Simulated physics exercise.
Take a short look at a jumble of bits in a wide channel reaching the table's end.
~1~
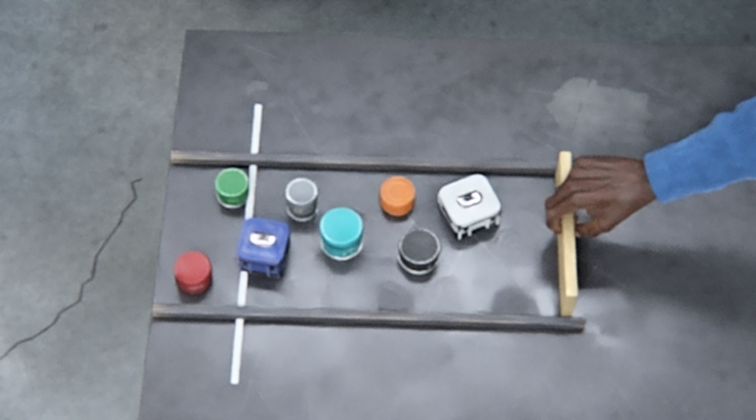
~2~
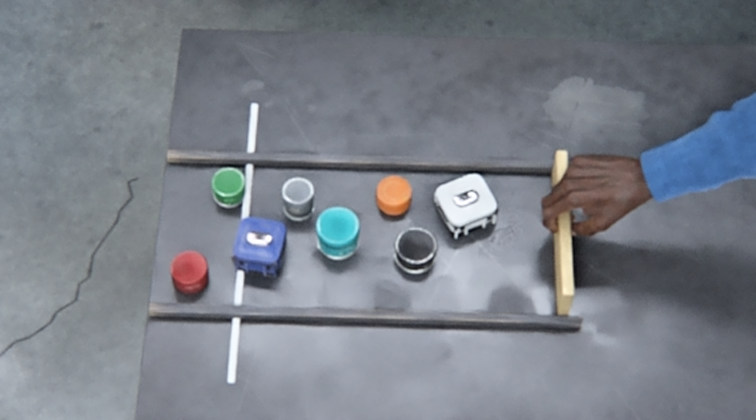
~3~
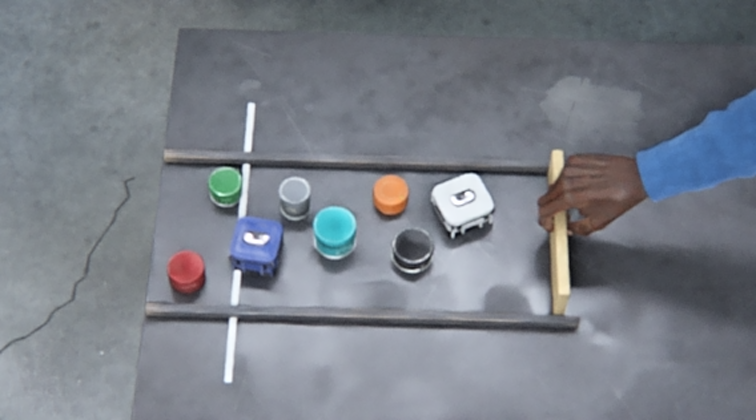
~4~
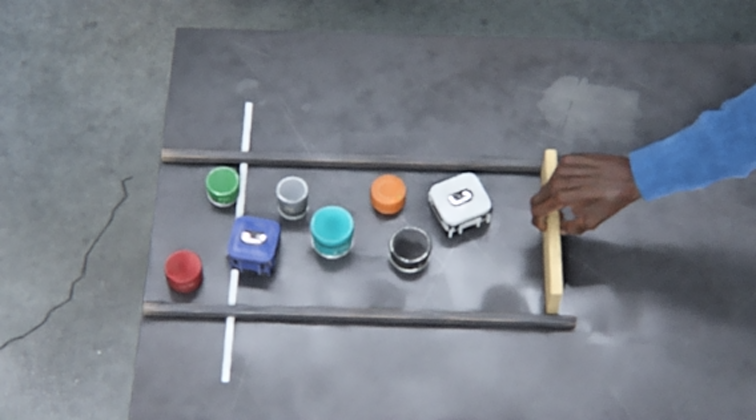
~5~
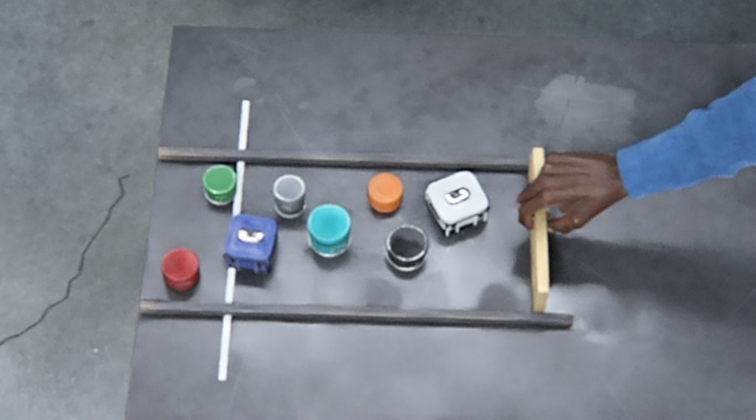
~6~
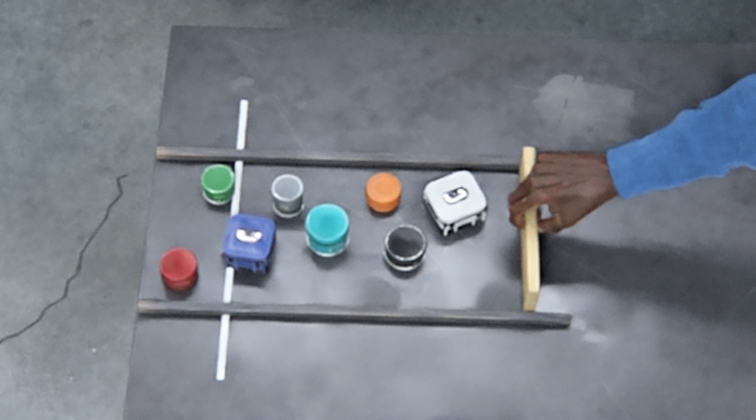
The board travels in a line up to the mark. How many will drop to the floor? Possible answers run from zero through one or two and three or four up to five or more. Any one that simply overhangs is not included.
The right answer is one or two.
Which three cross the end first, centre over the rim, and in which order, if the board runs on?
The order goes the green pot, the red tub, and then the grey tin.
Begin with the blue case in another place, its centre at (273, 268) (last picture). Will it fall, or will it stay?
Placed like that, the blue case is fine.
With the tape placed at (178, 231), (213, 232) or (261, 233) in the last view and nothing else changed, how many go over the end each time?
6, 3, 0.
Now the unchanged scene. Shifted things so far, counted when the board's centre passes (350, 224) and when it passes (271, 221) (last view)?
Counts: 6 / 8.
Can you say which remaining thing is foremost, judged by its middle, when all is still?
That's the grey tin, it ends up nearest.
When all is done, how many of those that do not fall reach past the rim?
Count of overhanging things: 2.
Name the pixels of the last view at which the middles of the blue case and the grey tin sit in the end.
The blue case stops around (159, 253); the grey tin around (151, 196).
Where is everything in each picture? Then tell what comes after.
The first picture shows red tub (193, 273); green pot (233, 188); blue case (264, 247); board (566, 233); tape (247, 236).
The second picture shows green pot (229, 188); black tin (416, 250).
The third picture shows blue case (257, 246); white case (462, 205).
The fourth picture shows red tub (184, 271); grey tin (293, 199).
The fifth picture shows green pot (220, 185); board (539, 229).
The sixth picture shows red tub (179, 269); green pot (219, 184); blue case (250, 244); board (529, 229); tape (233, 232).
Soon after, none off yet; red tub at rest near (179, 269); green pot at rest near (219, 184); blue case at rest near (250, 244).
After that, none off yet; red tub at rest near (179, 269); green pot at rest near (219, 184); blue case displaced a little near (227, 246).
In the end, the number that fall off is one or two; gone, green pot and red tub.
